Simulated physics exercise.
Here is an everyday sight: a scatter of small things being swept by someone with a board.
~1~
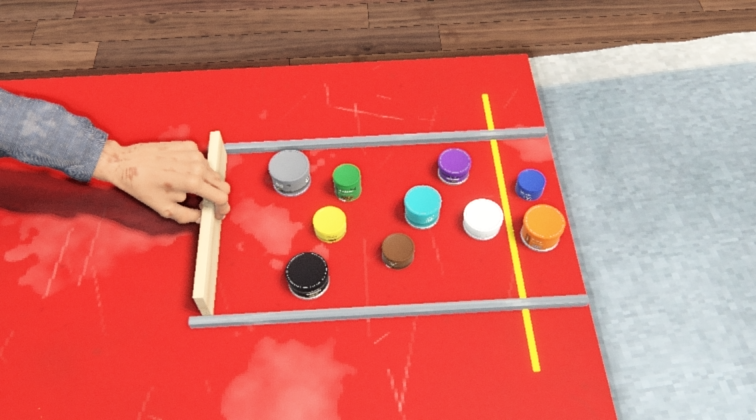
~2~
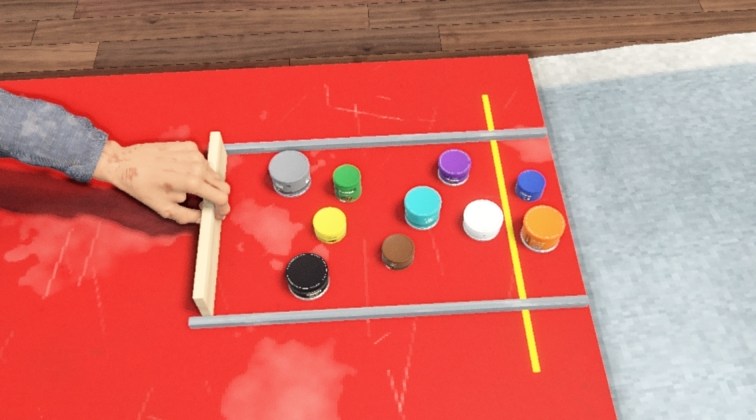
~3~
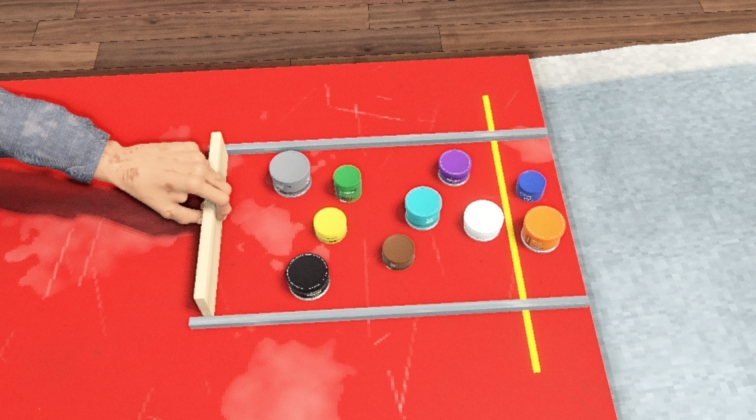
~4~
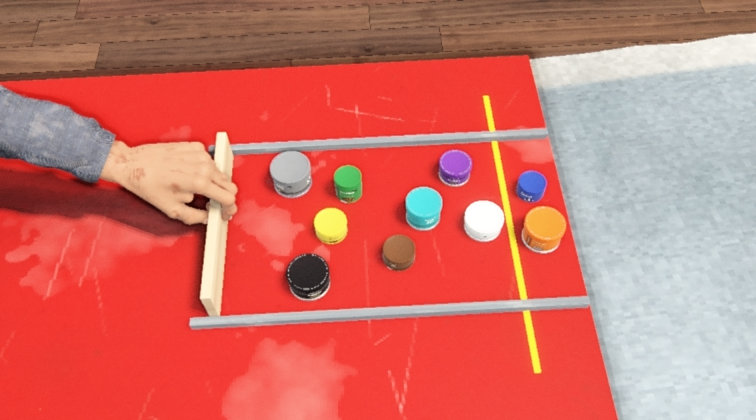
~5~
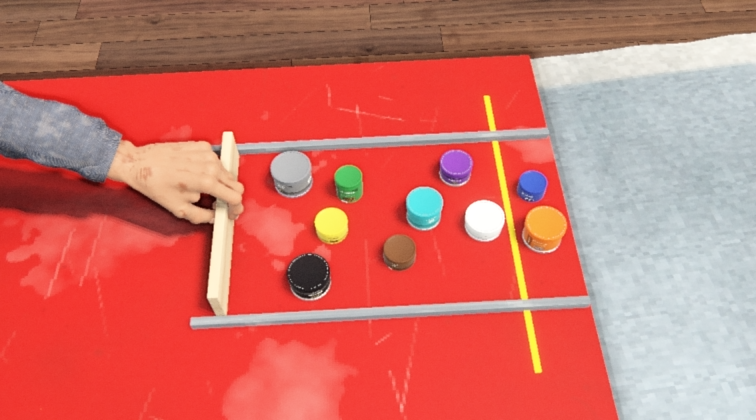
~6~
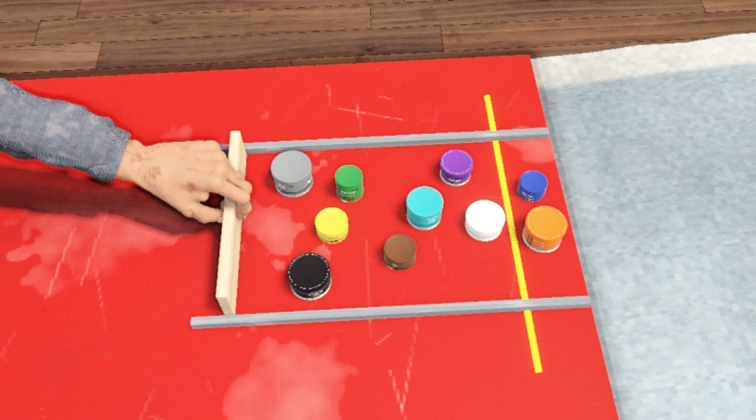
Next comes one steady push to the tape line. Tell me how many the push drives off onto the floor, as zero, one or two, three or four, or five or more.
One or two, I think.
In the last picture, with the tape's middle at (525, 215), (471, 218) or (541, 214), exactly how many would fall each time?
Tallies in the order given: 4, 0, 5.
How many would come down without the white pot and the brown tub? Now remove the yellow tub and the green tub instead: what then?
1 in the first case and 1 in the second.
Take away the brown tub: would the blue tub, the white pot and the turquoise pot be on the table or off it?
Blue tub: Over the edge. White pot: Still there. Turquoise pot: Still there.
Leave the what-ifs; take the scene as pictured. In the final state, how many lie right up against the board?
That comes to 5.
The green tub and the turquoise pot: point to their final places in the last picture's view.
First: About (520, 185); second: About (551, 192).
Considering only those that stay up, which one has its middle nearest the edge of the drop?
Purple pot.
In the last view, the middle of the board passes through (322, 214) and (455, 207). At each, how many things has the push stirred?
The counts are 4 and 9.
Soon after, none off yet; orange tin at rest near (544, 230); blue tub at rest near (532, 186); white pot at rest near (484, 221).
Then, none off yet; orange tin at rest near (544, 230); blue tub at rest near (532, 186); white pot moving near (490, 223).
At rest, the number that fall off is one or two; fallen, blue tub and orange tin.
